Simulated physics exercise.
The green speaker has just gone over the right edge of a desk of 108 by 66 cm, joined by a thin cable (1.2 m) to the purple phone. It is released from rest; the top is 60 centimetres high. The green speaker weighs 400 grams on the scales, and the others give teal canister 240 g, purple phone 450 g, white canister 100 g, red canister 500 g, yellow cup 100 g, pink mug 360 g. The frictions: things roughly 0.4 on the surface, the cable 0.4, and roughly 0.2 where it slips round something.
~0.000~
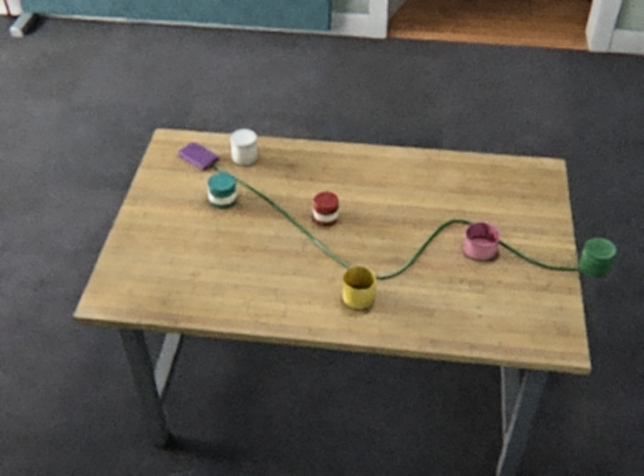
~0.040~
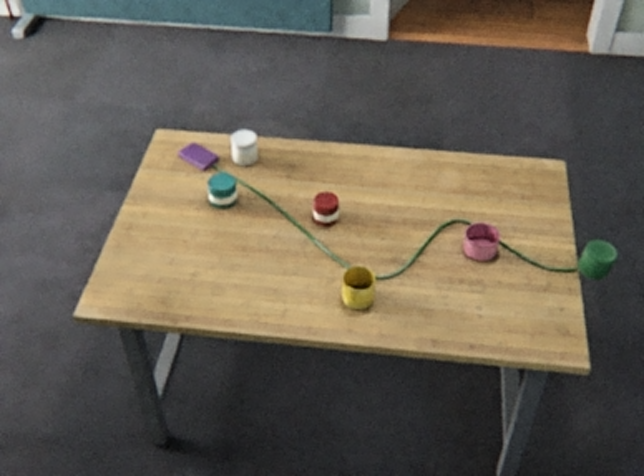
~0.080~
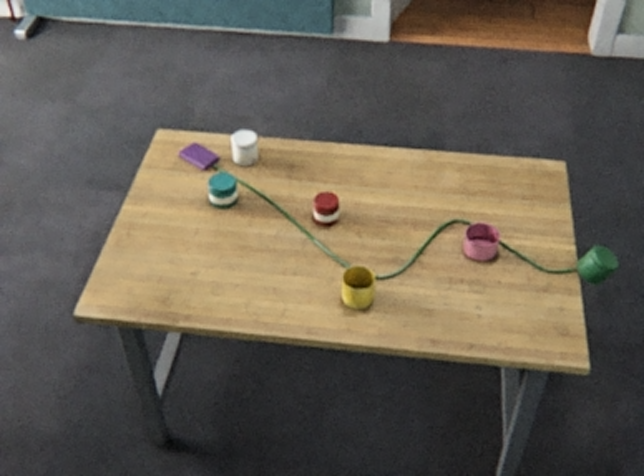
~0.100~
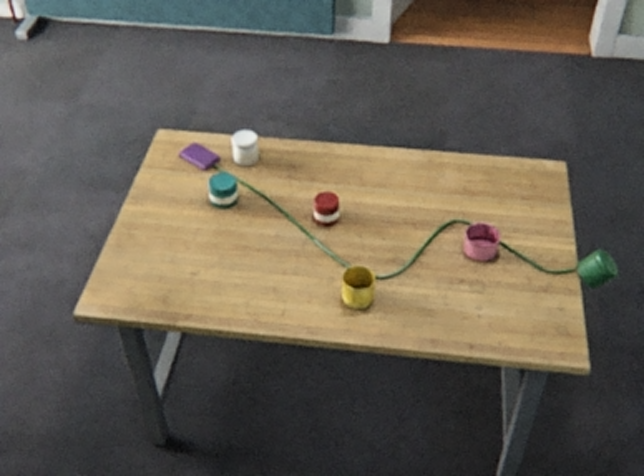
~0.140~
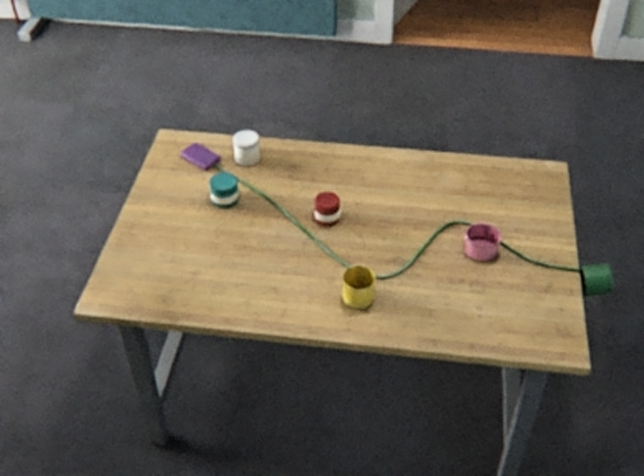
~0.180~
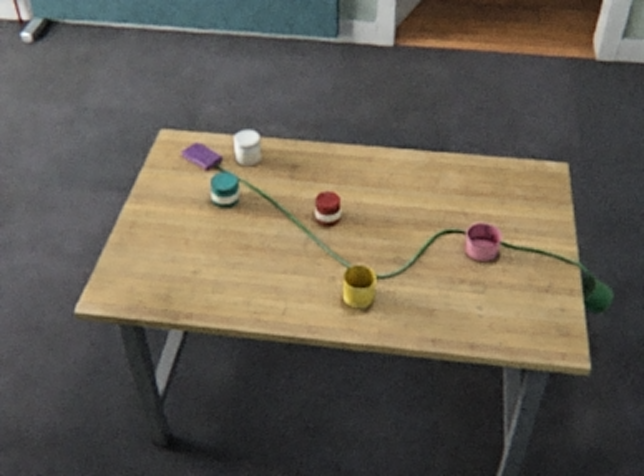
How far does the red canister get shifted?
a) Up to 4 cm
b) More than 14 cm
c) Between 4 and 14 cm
a, up to 4 cm.
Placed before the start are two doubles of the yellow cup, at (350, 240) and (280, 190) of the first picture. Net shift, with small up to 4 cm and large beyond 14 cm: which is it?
Shift 1: Major. Shift 2: Minor.
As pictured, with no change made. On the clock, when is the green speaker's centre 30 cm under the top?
Time: 0.70 s.
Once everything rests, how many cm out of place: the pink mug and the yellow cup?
Approx. final shift - pink mug: 0 cm; yellow cup: 0 cm.
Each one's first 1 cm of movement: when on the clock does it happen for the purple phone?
Answer: Purple phone, 0.34 s.
At 0.4 s, the cable's tail end at (228, 172); red canister 1 cm off its start, green speaker over the edge, purple phone 4 cm off its start.
At 0.7 s, the cable's tail end at (229, 172); red canister 1 cm off its start, green speaker over the edge, purple phone 4 cm off its start.
At 0.9 s, the cable's tail end at (232, 174); red canister 1 cm off its start at (331, 196), green speaker over the edge, purple phone 5 cm off its start at (217, 162).
At 1.2 s, the cable's tail end at (240, 178); red canister 1 cm off its start, purple phone 8 cm off its start, green speaker over the edge.
At 2.4 s, the cable's tail end at (249, 182); red canister 2 cm off its start at (332, 195), purple phone 11 cm off its start at (234, 171), green speaker over the edge.
